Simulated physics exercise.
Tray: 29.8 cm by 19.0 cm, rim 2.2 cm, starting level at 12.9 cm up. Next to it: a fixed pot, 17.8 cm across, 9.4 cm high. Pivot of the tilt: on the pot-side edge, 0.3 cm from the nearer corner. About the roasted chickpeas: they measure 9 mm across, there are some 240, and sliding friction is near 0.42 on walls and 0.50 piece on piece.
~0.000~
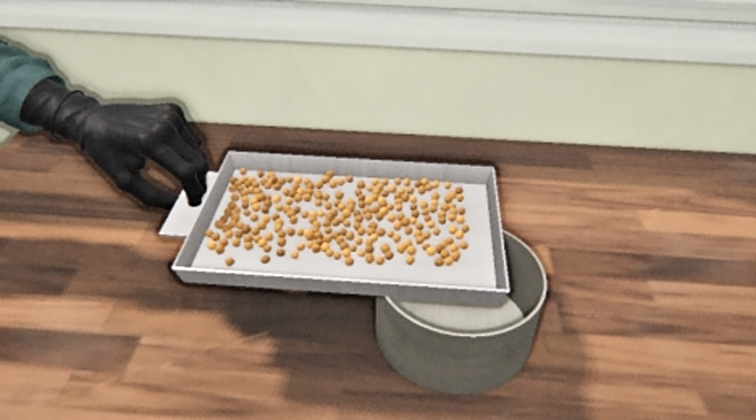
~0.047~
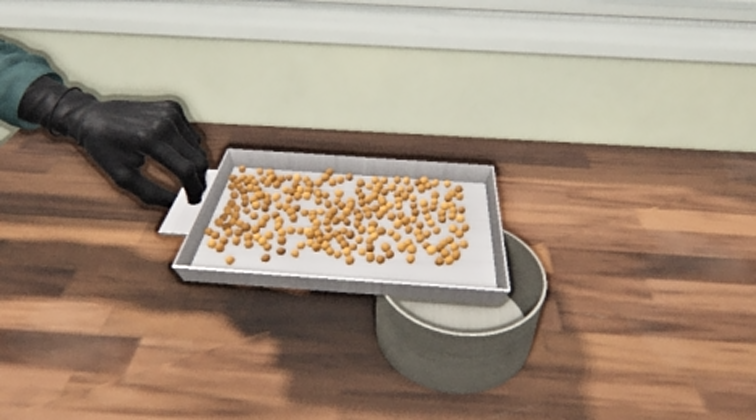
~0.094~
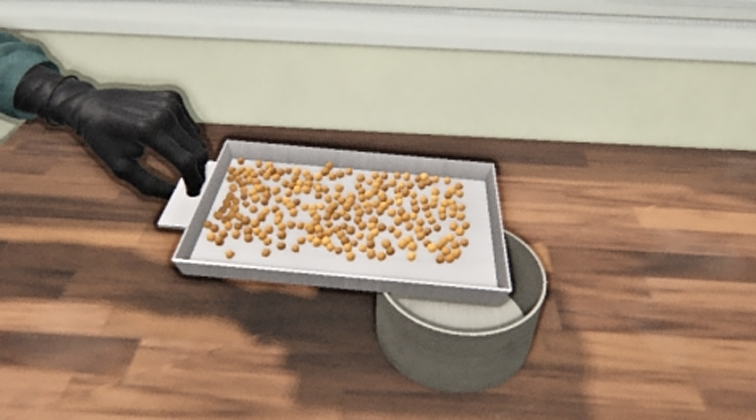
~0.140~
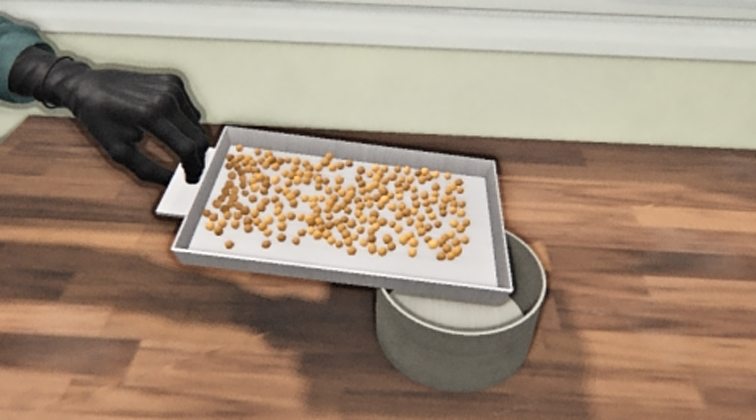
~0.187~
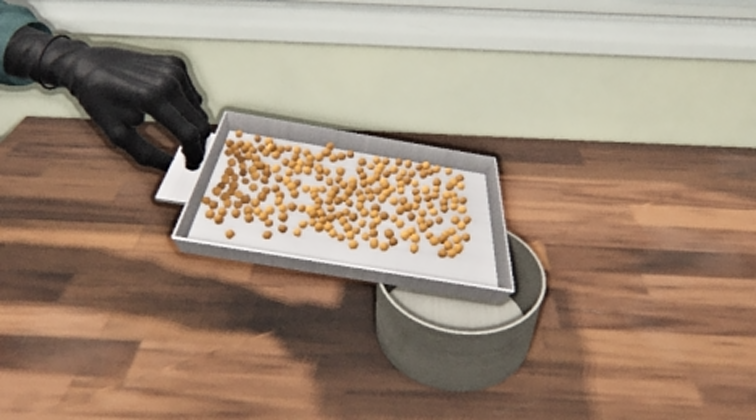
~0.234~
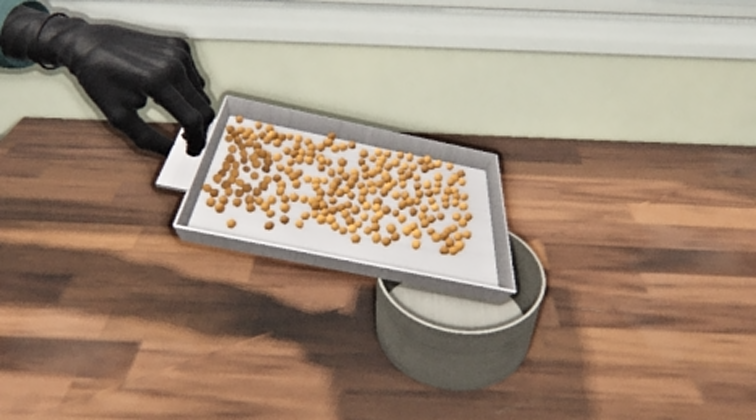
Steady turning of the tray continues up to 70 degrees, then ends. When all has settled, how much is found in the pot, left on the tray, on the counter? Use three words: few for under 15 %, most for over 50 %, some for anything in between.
Pot: Few; left on the tray: Most; counter: Some.
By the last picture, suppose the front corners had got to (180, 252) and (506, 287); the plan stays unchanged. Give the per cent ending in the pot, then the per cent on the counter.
You'd end with pot at 0 and counter at 5.
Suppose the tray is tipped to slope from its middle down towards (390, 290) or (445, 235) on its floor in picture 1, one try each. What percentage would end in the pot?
Near 0 and 5 percent, in that order.
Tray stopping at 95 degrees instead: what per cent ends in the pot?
I'd say close to 0 percent.
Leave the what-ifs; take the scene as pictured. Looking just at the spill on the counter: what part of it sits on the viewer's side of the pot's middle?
100 %.
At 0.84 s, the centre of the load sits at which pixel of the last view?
(504, 236), roughly.
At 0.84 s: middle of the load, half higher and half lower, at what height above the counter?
I'd say near 18 cm.
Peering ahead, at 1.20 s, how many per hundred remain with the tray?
Estimate: About 70 percent.
Then, at 0.60 s, tilt 41 degrees; the tray holds 100 %, the pot 0 %.
After 0.84 s, tilt 59 degrees; the tray holds 100 %, the pot 0 %.
Then, at 1.20 s, tilt 70 degrees; the tray holds 70 %, the pot 0 %.
At rest (1.9 s), pot 0 %, tray 70 %, counter 30 %.
